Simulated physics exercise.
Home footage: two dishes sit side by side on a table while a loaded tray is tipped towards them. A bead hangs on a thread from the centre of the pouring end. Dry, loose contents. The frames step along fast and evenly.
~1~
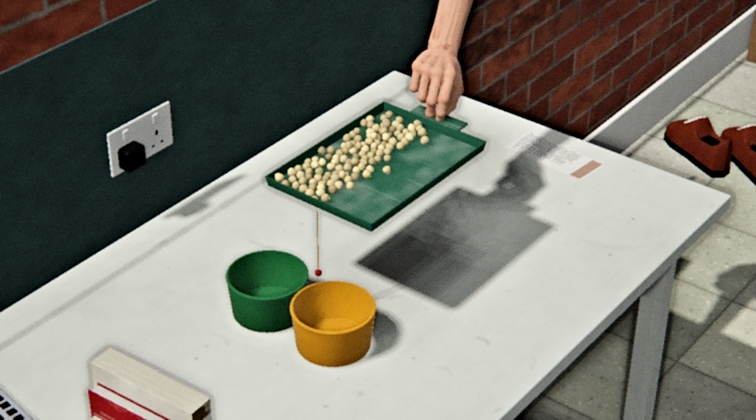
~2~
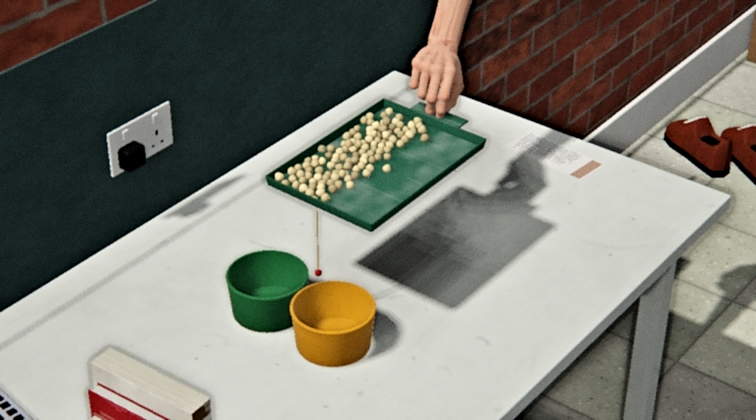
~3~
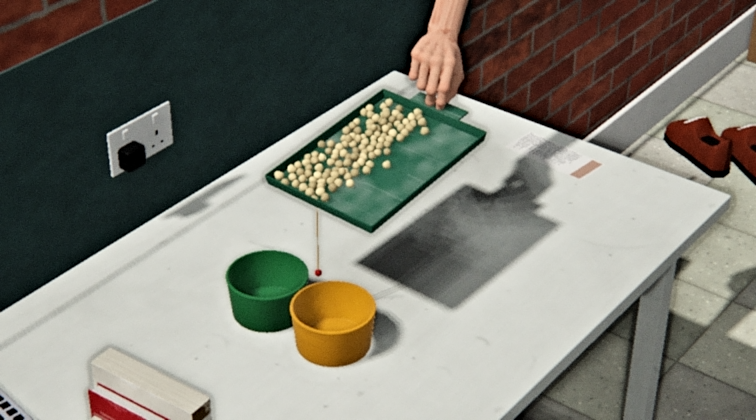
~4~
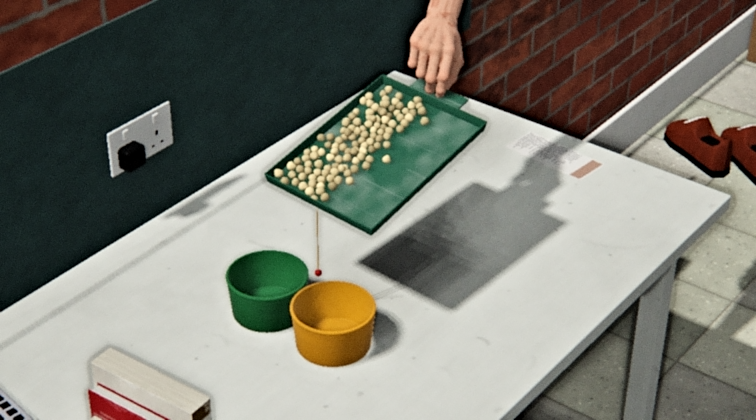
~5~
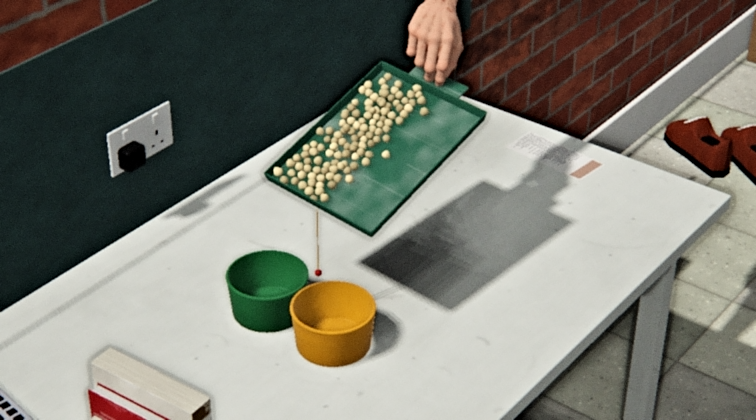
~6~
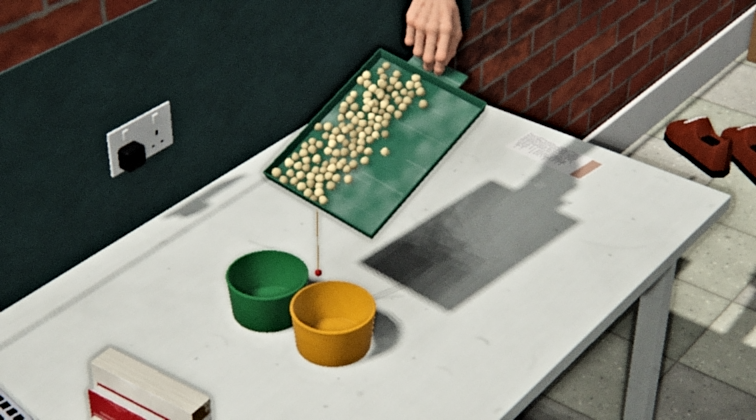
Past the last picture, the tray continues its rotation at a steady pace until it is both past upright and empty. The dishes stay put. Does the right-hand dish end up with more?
Yes, looks to me like the dish on the right ends up with more.
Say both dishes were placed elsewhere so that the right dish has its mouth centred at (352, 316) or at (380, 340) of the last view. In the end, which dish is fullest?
On the first go the right-side one comes out on top, and on the second go the left-side one.
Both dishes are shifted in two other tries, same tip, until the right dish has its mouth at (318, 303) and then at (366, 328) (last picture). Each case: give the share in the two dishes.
Roughly 40 %, then roughly 80 %.
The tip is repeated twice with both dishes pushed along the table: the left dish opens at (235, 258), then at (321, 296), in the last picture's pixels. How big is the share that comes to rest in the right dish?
First placement: Some 20 %; second placement: Some 30 %.
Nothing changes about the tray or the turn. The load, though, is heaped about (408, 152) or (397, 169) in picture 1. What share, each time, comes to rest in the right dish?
Shares: 80 % for the first, 60 % for the second.
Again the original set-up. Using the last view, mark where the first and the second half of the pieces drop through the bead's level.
I'd place the first part at (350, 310) and the rest at (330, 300).
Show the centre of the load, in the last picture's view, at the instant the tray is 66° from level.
(348, 196).
Soon, tray tipped steeply; nearly all on the tray; a small part in the air.
A while on, tray tipped past a quarter turn; most on the tray; a small part in the right dish; a small part outside both; a stray few in the air.
Towards the end, tray tipped past a quarter turn; about half in the right dish; a stray few in the left dish; about half outside both; a stray few in the air.
Finally, tray tipped past a quarter turn; about half in the right dish; a stray few in the left dish; about half outside both.
